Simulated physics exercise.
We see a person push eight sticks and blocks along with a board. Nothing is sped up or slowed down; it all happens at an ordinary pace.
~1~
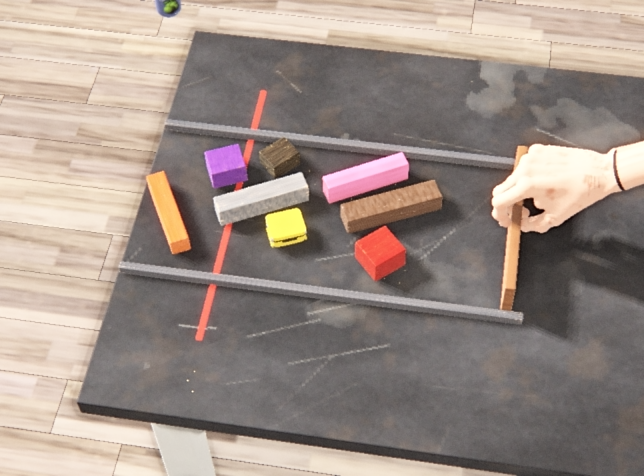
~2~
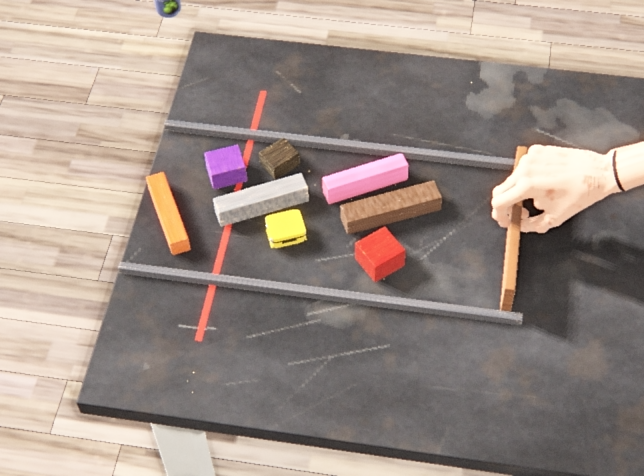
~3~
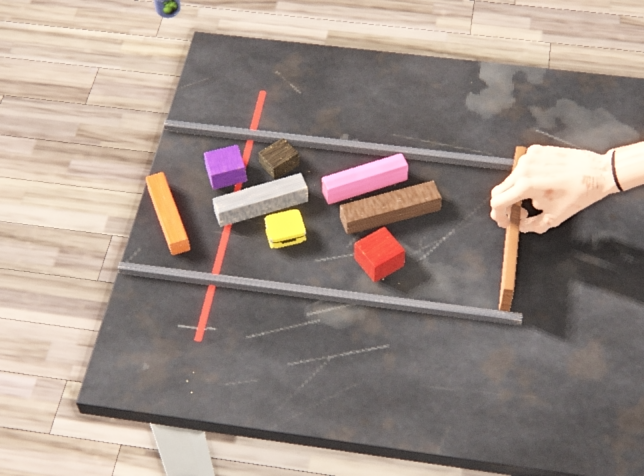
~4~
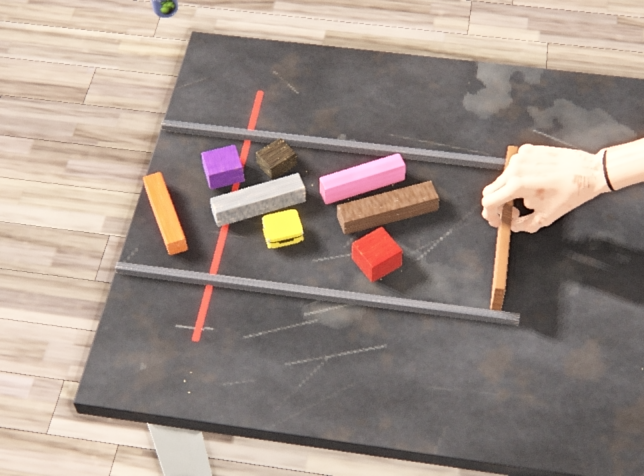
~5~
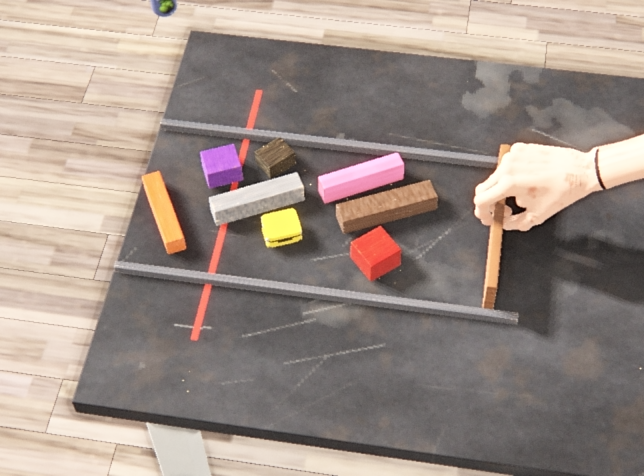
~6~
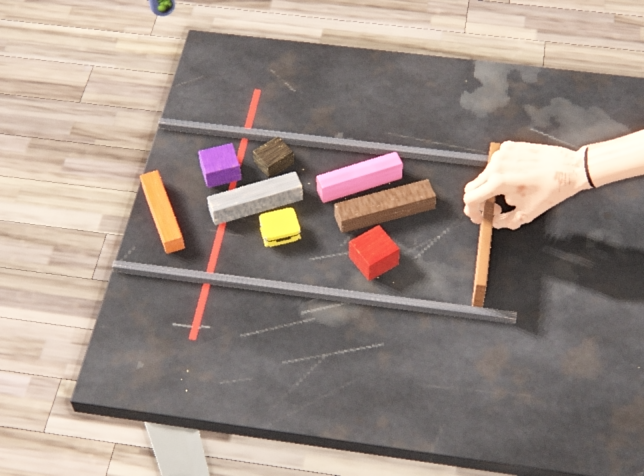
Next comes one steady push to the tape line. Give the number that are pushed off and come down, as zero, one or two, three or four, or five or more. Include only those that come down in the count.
So the push knocks one or two off, going by the tape.
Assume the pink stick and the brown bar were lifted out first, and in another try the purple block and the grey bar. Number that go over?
0 and 0.
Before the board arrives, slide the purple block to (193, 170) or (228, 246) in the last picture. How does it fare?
For the purple block: Still there and then gone.
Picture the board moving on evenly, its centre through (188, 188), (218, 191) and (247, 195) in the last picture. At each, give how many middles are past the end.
Taking the places in turn, the counts are 4, 1 and 0.
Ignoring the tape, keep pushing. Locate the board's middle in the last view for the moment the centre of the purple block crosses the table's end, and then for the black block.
At (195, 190) for the purple block; at (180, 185) for the black block.
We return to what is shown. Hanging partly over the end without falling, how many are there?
1.
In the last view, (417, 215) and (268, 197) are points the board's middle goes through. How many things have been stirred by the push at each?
Moved so far: 1, then 8.
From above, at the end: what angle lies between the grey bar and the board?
About 30° out of line.
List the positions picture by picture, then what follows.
Orange bar (168, 212); purple block (226, 166); grey bar (262, 199); board (515, 227); tape (234, 206), in the first picture.
Purple block (226, 167); brown bar (391, 207), in the second picture.
Grey bar (261, 200); yellow case (286, 230), in the third picture.
Orange bar (165, 213); red block (377, 254), in the fourth picture.
Purple block (222, 166); board (497, 225), in the fifth picture.
Orange bar (162, 211); purple block (220, 165); grey bar (256, 198); board (487, 224); tape (227, 205), in the sixth picture.
Soon after, none off yet; orange bar at rest near (162, 211); purple block at rest near (220, 165); grey bar at rest near (256, 198).
After that, none off yet; orange bar displaced a little near (150, 214); purple block at rest near (220, 165); grey bar displaced a little near (206, 208).
In the end, the number that fall off is one or two; gone, orange bar.
